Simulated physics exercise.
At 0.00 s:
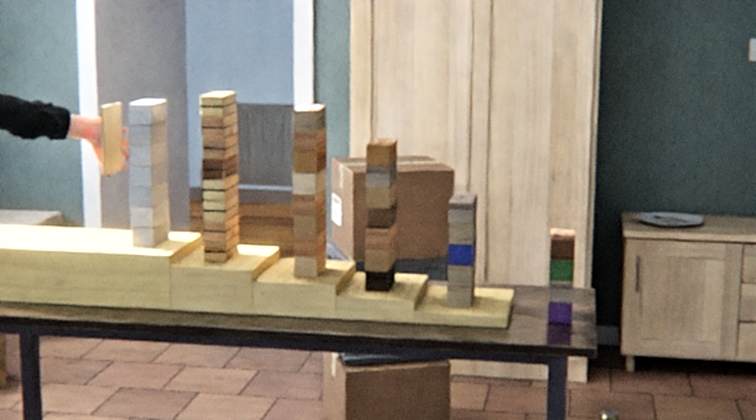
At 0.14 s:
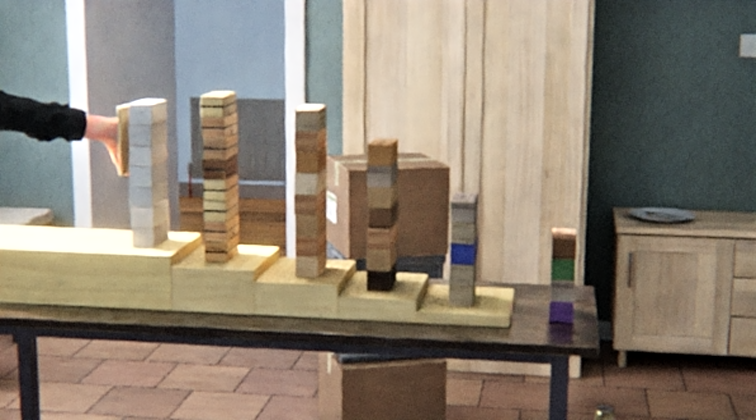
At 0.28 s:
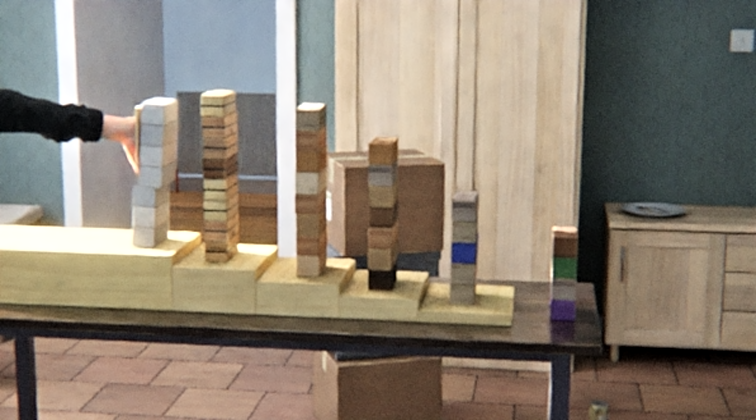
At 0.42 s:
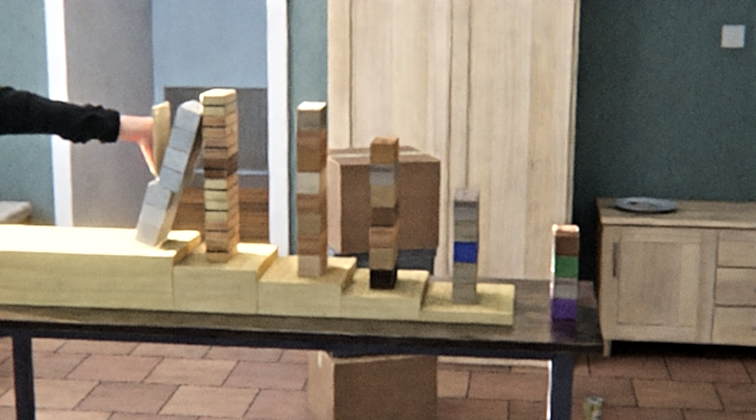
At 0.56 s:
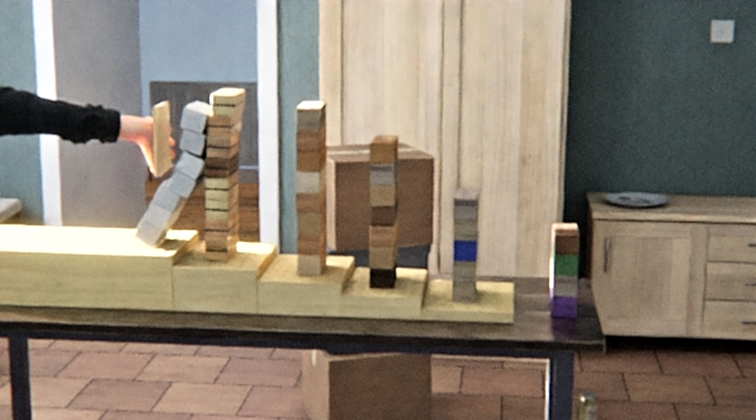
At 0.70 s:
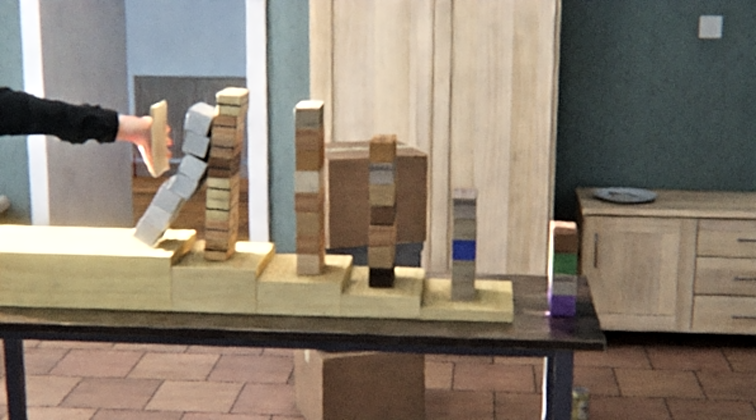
A hand pushed an upright wooden board into the upper part of the pale block tower on the left, which bent rightward against the next tower and nudged it slightly, while the others stood still.
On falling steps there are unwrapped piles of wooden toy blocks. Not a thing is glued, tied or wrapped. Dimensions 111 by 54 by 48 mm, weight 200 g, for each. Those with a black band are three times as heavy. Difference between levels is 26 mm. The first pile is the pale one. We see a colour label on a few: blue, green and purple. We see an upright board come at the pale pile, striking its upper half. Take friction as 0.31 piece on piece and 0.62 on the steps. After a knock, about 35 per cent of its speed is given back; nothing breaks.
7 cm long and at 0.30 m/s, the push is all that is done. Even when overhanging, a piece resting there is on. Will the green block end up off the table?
Yes, it comes off the table.
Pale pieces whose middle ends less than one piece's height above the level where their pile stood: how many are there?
Pale pieces counted: 6.
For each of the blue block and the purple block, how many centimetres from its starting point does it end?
Net displacement (cm): Blue = 22; purple = 2.
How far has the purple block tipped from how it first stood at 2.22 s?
Something like 0°, give or take.
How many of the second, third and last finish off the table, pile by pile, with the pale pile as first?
Counting each pile, the second has 0, the third 3 and the last 3.
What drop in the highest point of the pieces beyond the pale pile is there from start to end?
By about 31 cm, start to end.
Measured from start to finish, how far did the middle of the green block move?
I'd put it at near 111 cm.
Around 1.20 s, 7 of the pale pile down; none of the 32 other blocks off the table, 15 disturbed; green block unmoved.
Around 1.56 s, 7 of the pale pile down; none of the 32 other blocks off the table, 27 disturbed; green block unmoved; blue block tipped 31°.
Around 2.22 s, 7 of the pale pile down; 9 of the 32 other blocks off the table; green block tipped 68°, 83 cm lower; blue block on its side.
Finally (2.6 s), 7 of the pale pile down; 10 of the 32 other blocks off the table; green block on its side; blue block on its side; purple block displaced 22 mm. Seen by the last camera, middles, blue block near (547, 299).
